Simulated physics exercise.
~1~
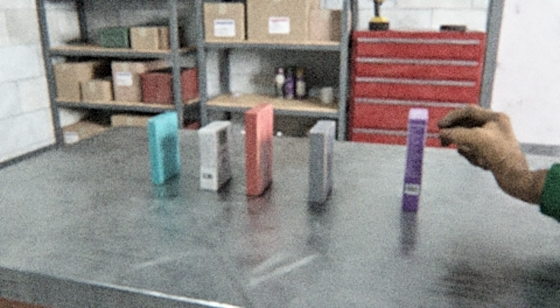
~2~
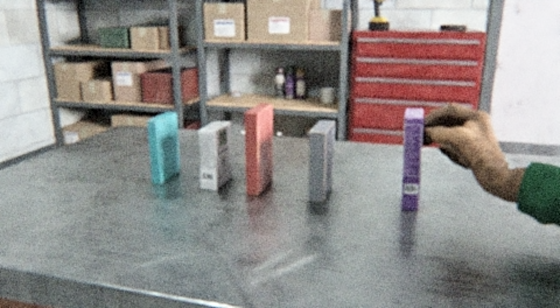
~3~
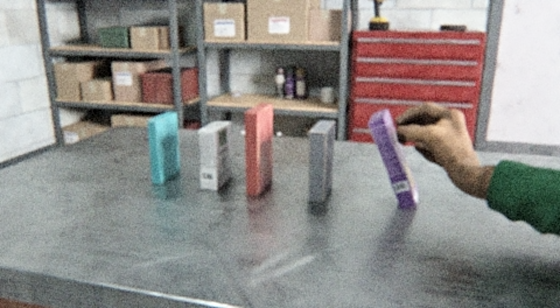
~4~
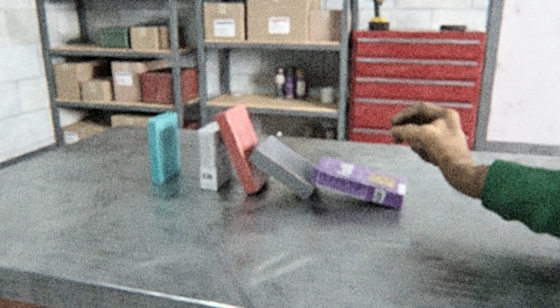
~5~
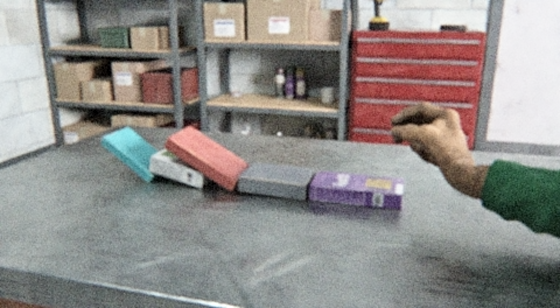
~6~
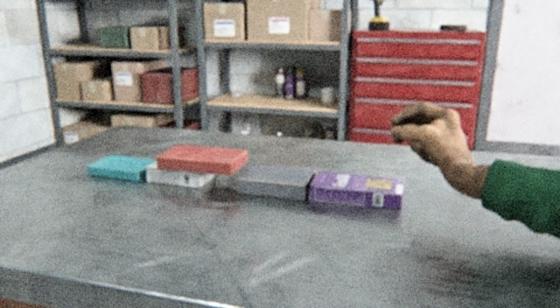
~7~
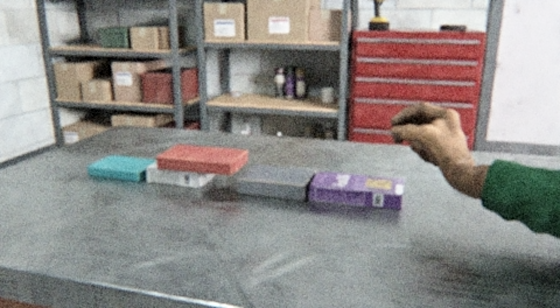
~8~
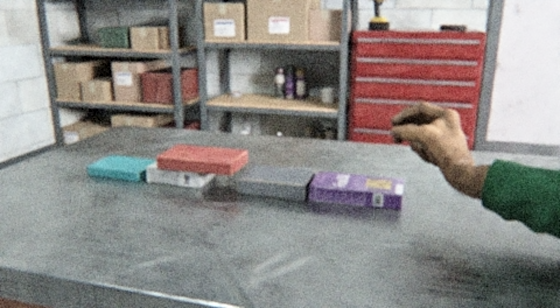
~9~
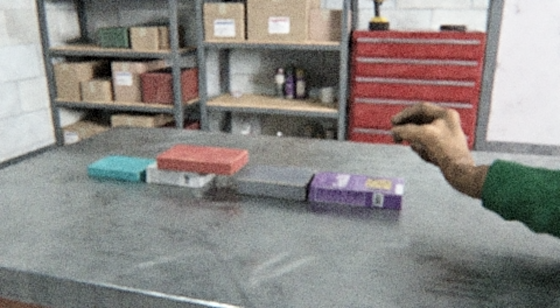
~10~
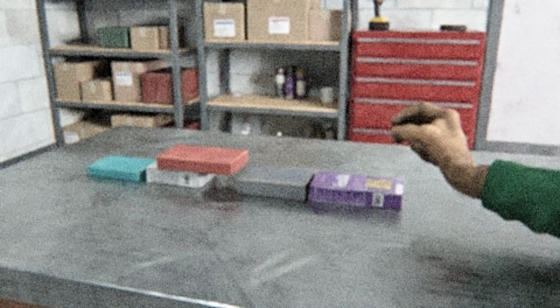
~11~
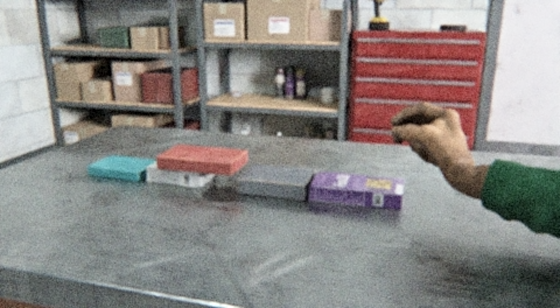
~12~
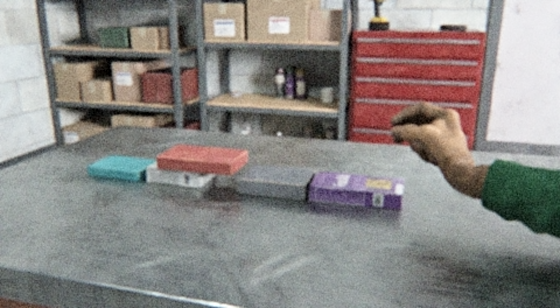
Five flat, box-like pieces stand on end in a loose row across a grey metal table, seen from slightly above in a workshop with loaded shelves and a red drawer cabinet behind. From left to right they are turquoise, white, red, grey and purple. A hand in a green sleeve, at the right, tips the purple packet leftward. It falls against the grey board, which knocks into the red block, and the white packet and turquoise block topple in turn. All lie still, the red block resting partly on the white packet, while the hand hovers.
